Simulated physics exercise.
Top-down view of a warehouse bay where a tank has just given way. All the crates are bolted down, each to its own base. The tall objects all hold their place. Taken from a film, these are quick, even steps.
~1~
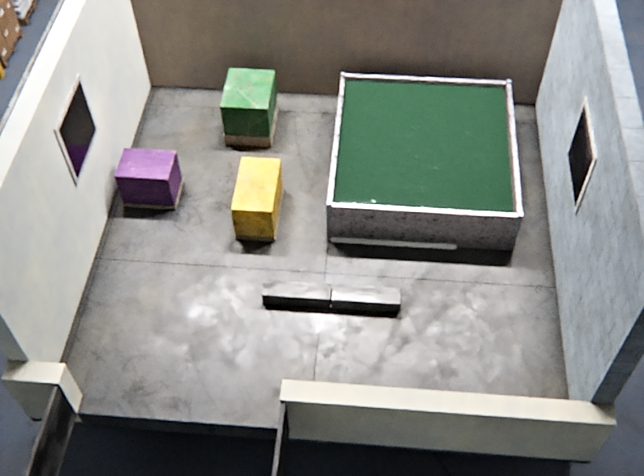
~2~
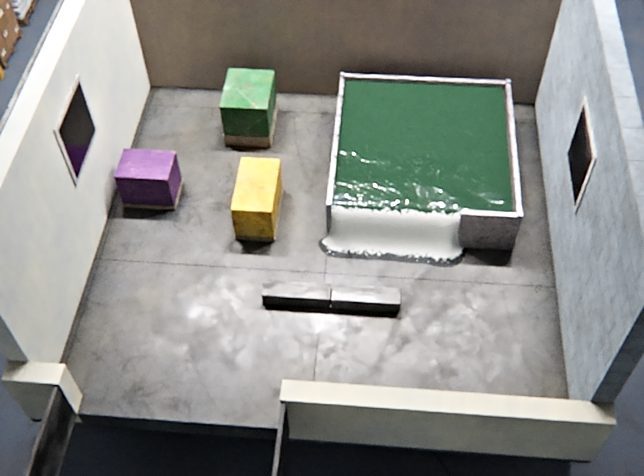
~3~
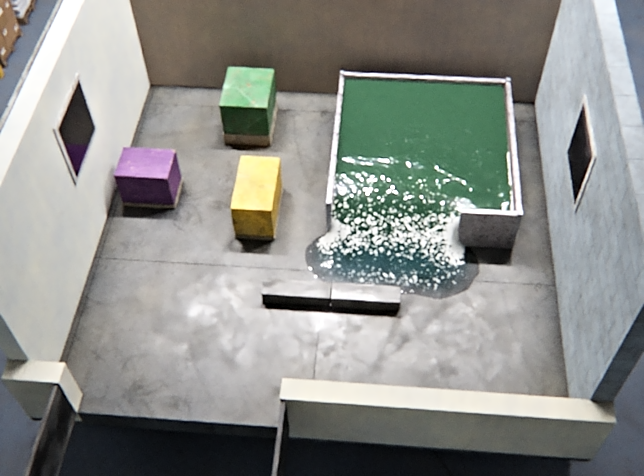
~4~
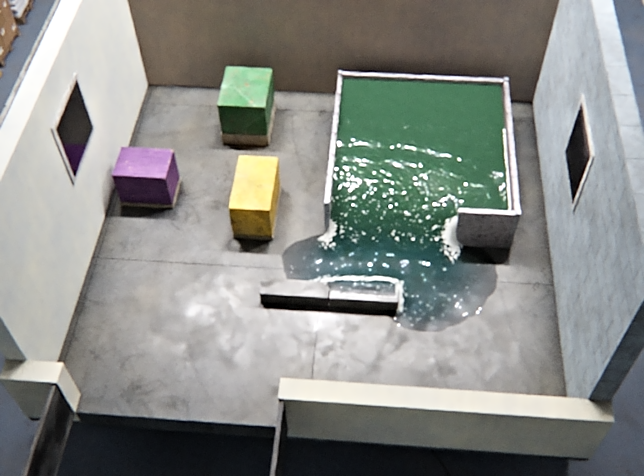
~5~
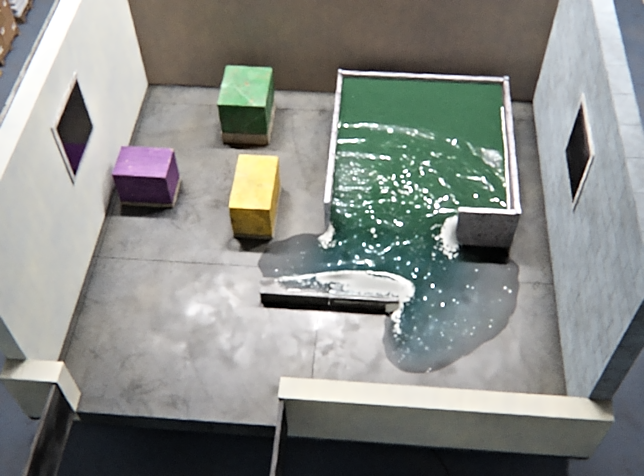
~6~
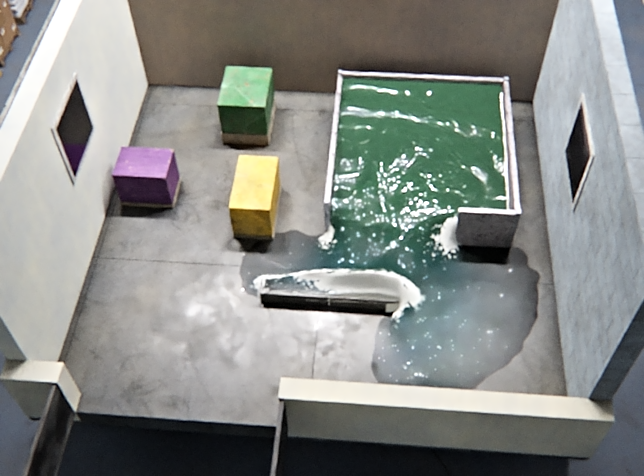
Green water bursts through the front wall of a square, pale-rimmed tank at the right rear of a grey-floored, walled bay, seen from high above by a nearly still camera. Green, purple and yellow blocks stand unmoved at left, with a low dark barrier in front. Foaming white, the water spreads across the floor, strikes the barrier, and runs around its right end toward the front wall.
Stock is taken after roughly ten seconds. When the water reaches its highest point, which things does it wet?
Most likely the green crate remains untouched, most likely the yellow crate gets water on it, most likely the purple crate gets water on it.
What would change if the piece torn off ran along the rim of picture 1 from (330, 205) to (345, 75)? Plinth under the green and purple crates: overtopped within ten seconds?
Note - green goes wet, purple goes wet.
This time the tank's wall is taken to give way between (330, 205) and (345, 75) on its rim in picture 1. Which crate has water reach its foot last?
My answer: The purple crate.
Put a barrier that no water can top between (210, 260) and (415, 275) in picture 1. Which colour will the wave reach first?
It's the yellow-painted one.
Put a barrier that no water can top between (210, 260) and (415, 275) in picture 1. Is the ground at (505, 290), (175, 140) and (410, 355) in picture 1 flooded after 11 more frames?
As listed: Under water, dry, awash.
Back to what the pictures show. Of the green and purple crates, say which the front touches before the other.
Answer: That's the one in purple.
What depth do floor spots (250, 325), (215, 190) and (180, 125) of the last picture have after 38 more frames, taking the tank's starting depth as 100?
I'd say close to 12, 4 and 6 percent.
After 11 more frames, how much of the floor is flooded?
That should be about 60 %.
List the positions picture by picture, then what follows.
In the first picture, the tank at (424, 144) is whole and still.
In the second picture, the front is at (458, 257), out from the gap at (394, 229).
In the third picture, the front is at (464, 282), out from the gap at (393, 230).
In the fourth picture, water pours out at (392, 230) and has run to (297, 287).
In the fifth picture, water pours out at (392, 230) and has run to (424, 365).
In the sixth picture, the front is at a hidden place, out from the gap at (392, 230).
A moment on, water covers 40 % of the floor; the green crate not reached, the yellow crate water round its plinth, the purple crate not reached.
Next, water covers 60 % of the floor; the green crate not reached, the yellow crate water round its plinth, the purple crate water round its plinth.
Then, water covers 80 % of the floor; the green crate water round its plinth, the yellow crate water round its plinth, the purple crate water round its plinth.
Later, water covers 90 % of the floor; the green crate water round its plinth, the yellow crate water round its plinth, the purple crate water round its plinth.
In the end, water covers 95 % of the floor; the green crate stayed above the water, the yellow crate was topped, the purple crate was topped.
